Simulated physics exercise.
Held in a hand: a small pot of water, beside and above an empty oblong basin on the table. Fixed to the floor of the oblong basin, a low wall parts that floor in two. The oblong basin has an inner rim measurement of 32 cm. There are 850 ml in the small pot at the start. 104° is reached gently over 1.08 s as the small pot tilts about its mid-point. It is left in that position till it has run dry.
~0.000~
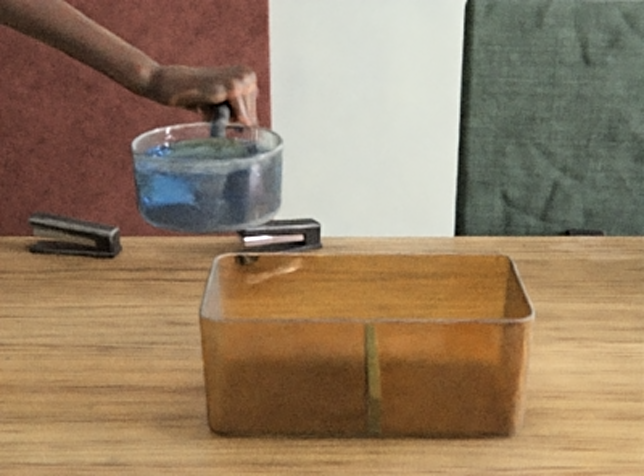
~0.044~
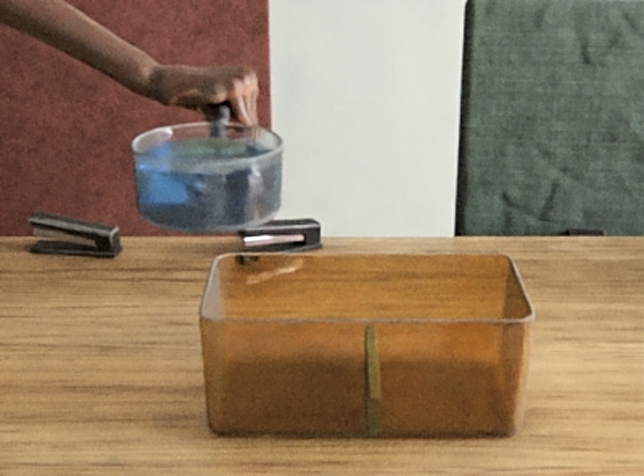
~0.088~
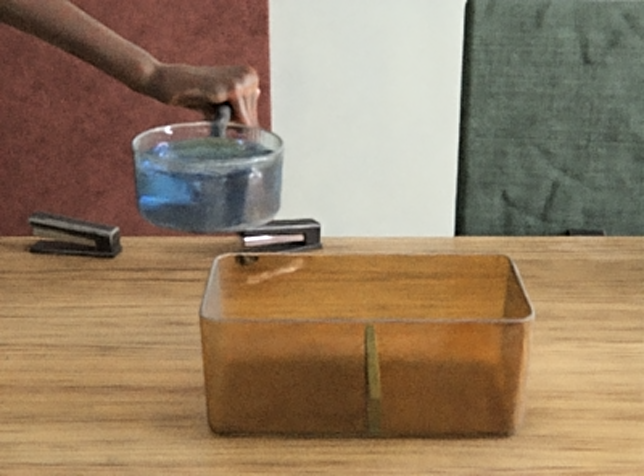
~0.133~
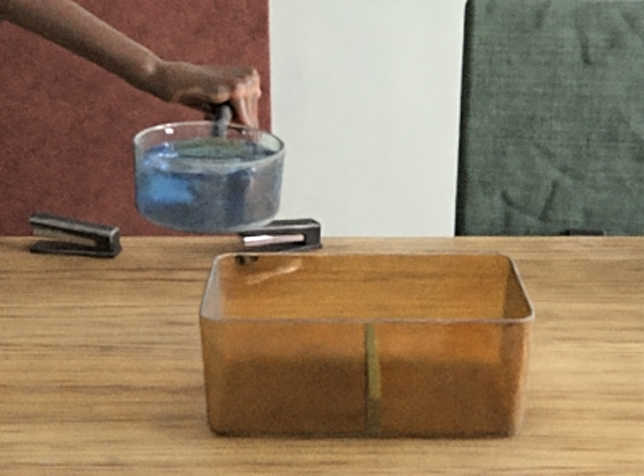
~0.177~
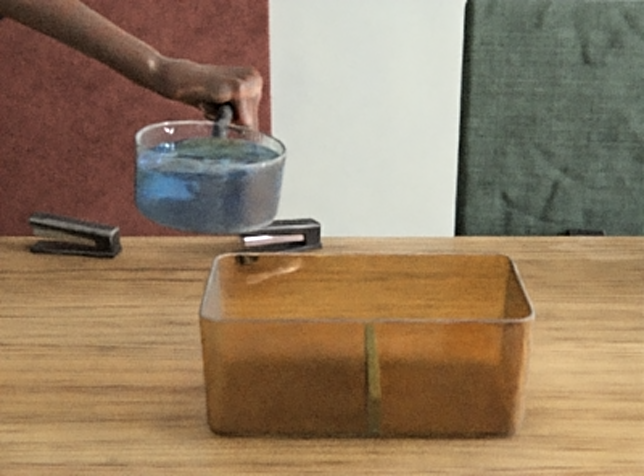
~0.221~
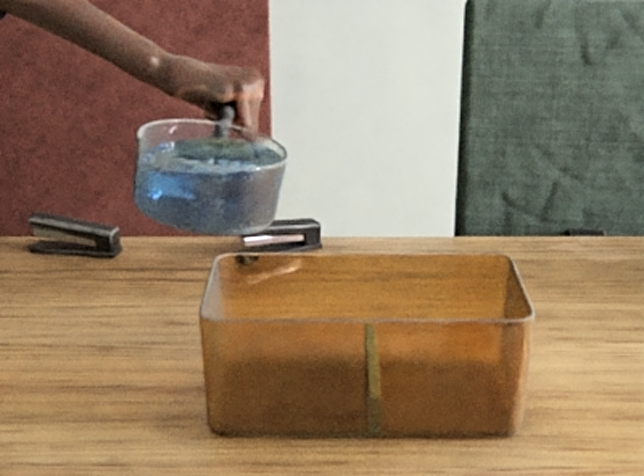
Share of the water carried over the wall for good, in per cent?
Near 20 per cent.
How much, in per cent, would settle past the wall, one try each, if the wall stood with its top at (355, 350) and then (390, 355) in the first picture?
35 % and 5 %.
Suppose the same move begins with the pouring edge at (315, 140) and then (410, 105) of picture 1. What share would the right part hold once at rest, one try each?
Try 1: 55 %; try 2: 80 %.
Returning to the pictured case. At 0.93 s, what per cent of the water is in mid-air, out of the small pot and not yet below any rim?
Airborne fraction: Approx. 7 %.
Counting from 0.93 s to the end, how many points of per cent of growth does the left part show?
Some 12 per cent.
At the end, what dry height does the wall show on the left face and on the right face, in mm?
Measured: Left around 14 mm, right around 32 mm.
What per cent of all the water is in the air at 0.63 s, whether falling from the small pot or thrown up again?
Roughly 30 percent.
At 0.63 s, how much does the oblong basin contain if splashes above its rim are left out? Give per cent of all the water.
I'd put it near 14 percent.
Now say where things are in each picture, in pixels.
Tilt 0°; pouring edge (282, 144); surface from (138, 156) to (280, 155); the oblong basin's rim runs from (208, 286) to (521, 286); the wall's top is at (373, 362), in the first picture.
Tilt 0°; pouring edge (282, 145); surface from (138, 155) to (279, 156), in the second picture.
Tilt 2°; pouring edge (283, 147); surface from (139, 154) to (280, 156), in the third picture.
Tilt 4°; pouring edge (284, 149); surface from (139, 154) to (280, 156), in the fourth picture.
Tilt 7°; pouring edge (285, 153); surface from (140, 154) to (283, 158), in the fifth picture.
Tilt 10°; pouring edge (287, 158); surface from (140, 156) to (283, 158), in the sixth picture.
After 0.63 s the tilt is 65° and 55 per cent is still to pour, 14 is left of the wall and 0 right of it.
After 0.93 s the tilt is 99° and 10 per cent is still to pour, 67 is left of the wall and 16 right of it.
After 1.24 s the tilt is 104° and 1 per cent is still to pour, 81 is left of the wall and 17 right of it.
After 1.58 s the tilt is 104° and 0 per cent is still to pour, 80 is left of the wall and 20 right of it.
In the end 80 per cent lies left of the wall, 20 right of it and 1 outside.
